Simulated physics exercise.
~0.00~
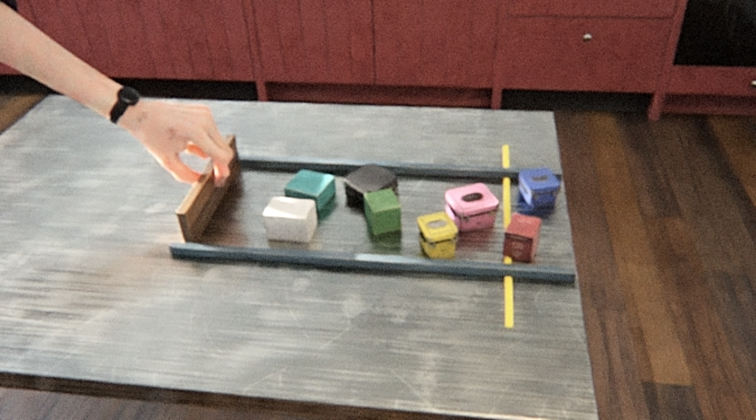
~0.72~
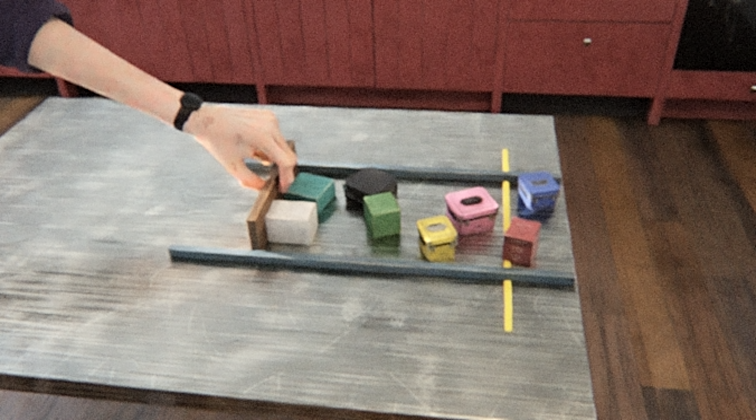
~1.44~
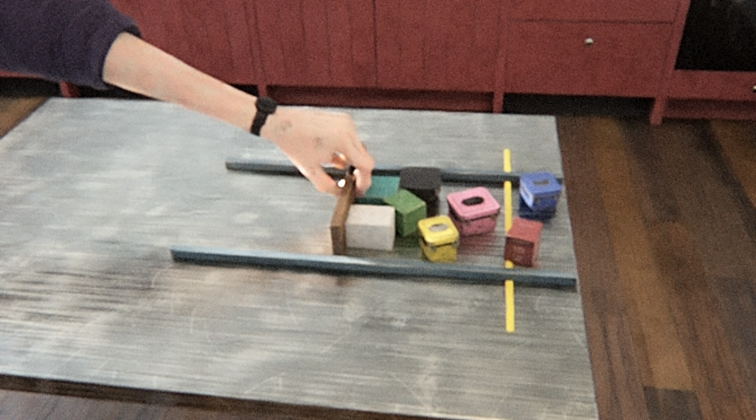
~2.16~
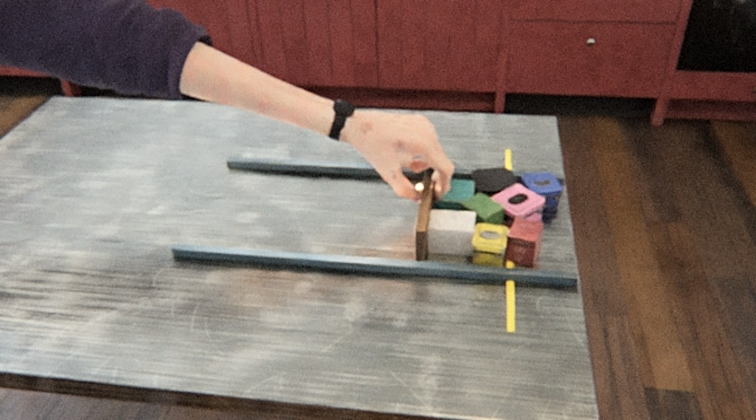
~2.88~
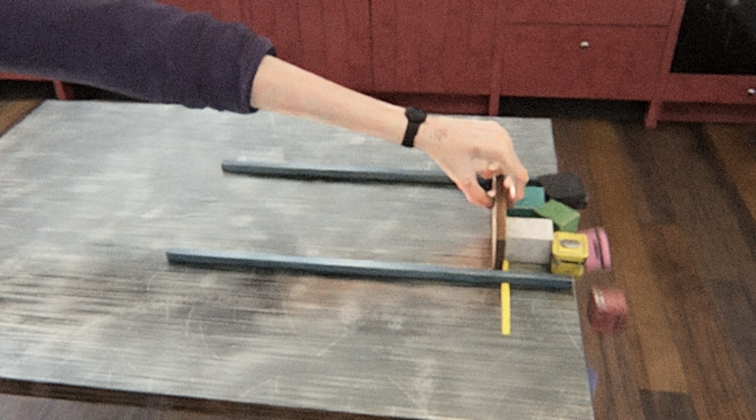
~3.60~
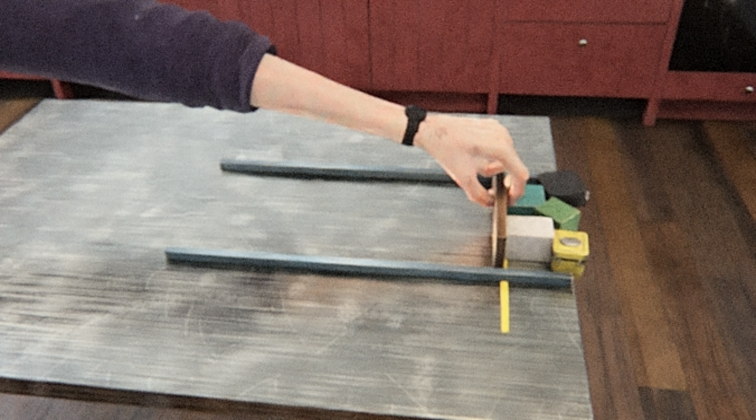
On a gray tabletop, a hand slides a board right, pushing several small objects off the edge.
